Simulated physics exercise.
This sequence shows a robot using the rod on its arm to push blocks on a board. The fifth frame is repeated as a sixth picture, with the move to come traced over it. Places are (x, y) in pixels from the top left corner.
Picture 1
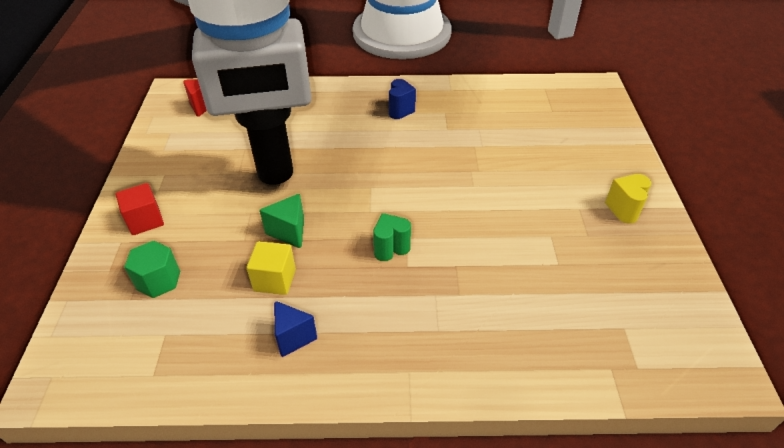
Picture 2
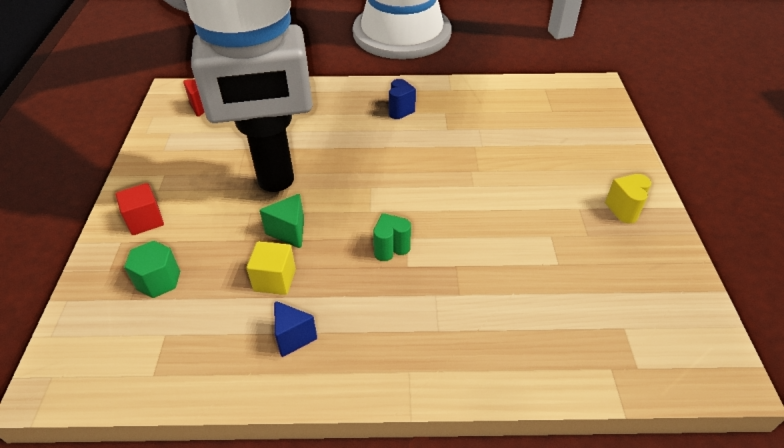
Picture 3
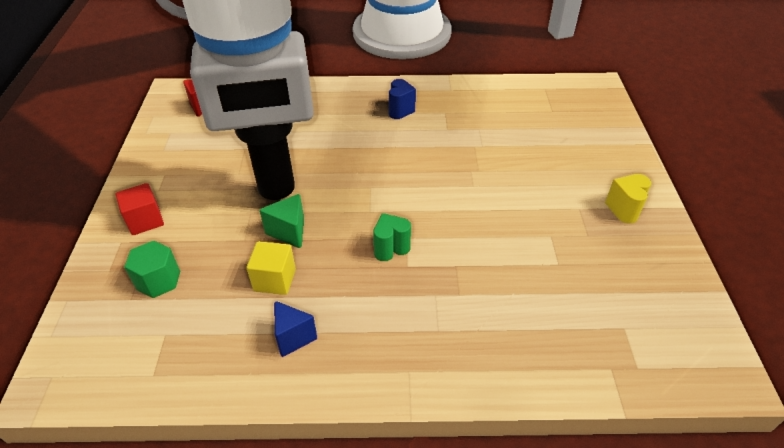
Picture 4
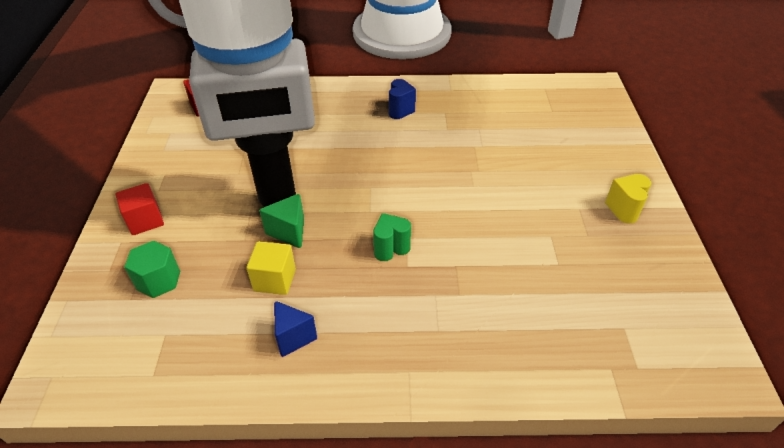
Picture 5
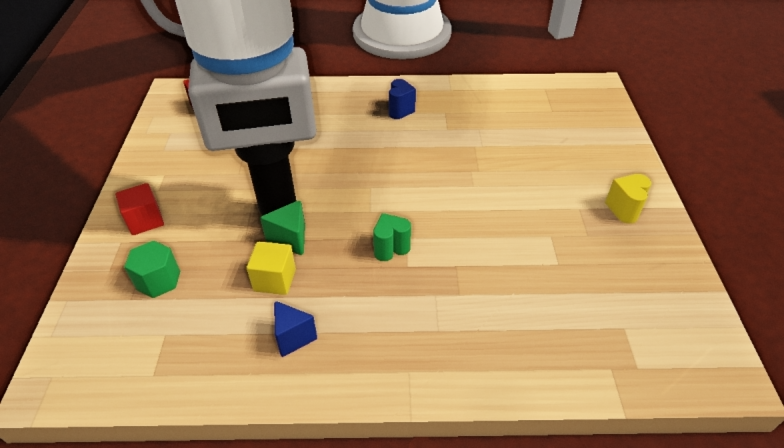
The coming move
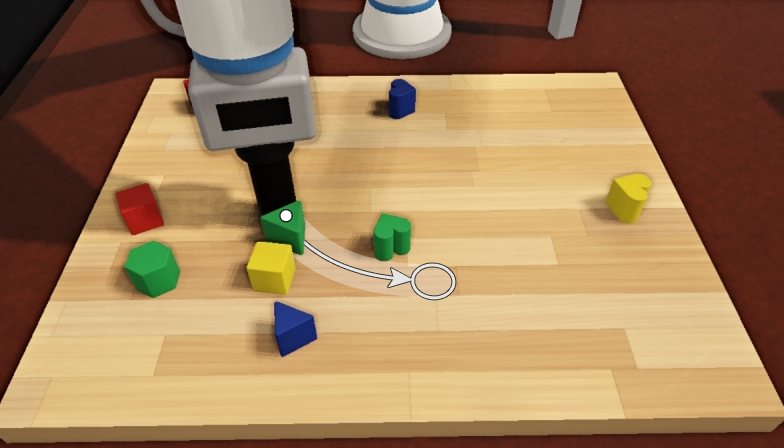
A light wooden board on a dark red surface is seen from a fixed, raised view. A grey and white robot arm with a black rod stands over its left side, near a green triangular block, yellow, red, green and blue blocks, and a green heart-shaped one, with a yellow heart at right. The rod moves slowly toward the viewer and nudges the green triangular block slightly forward.
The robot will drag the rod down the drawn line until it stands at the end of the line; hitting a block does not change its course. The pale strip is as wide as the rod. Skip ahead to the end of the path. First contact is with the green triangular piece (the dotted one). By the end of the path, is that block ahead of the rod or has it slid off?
The green triangular piece won't stay at the front of the rod.
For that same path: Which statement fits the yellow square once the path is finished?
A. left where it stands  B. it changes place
The correct letter is A.
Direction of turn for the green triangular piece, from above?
Watching from overhead, you'd notice the green triangular piece rotating clockwise.
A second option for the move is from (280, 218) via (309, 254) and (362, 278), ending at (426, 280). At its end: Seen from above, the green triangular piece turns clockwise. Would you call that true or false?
True
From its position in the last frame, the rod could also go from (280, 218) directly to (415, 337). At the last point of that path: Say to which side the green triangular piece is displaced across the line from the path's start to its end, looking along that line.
Shifted right.
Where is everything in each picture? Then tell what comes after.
In the first picture, rod tip at (276, 173); block tops, yellow square at (269, 256); green triangular piece at (285, 209); green heart-shaped block at (391, 225).
In the second picture, rod at (276, 180); blocks unchanged.
In the third picture, rod at (277, 188); blocks unchanged.
In the fourth picture, rod at (277, 196); blocks unchanged.
In the fifth picture, rod at (278, 206); yellow square at (269, 256); green triangular piece at (286, 216); green heart-shaped block at (391, 225).
Path on the board, from (280, 218) via (315, 251) and (369, 274), ending at (433, 281); the dot is on the green triangular piece.
What follows on the original path. One third of the way, rod at (314, 240); green triangular piece at (315, 255), turned 35° clockwise.
Two thirds of the way, rod at (369, 263); green triangular piece at (324, 269), turned 55° clockwise.
At the end, rod at (434, 270); yellow square in place; green triangular piece at (324, 269), turned 55° clockwise; green heart-shaped block at (397, 224), turned 25° anticlockwise.
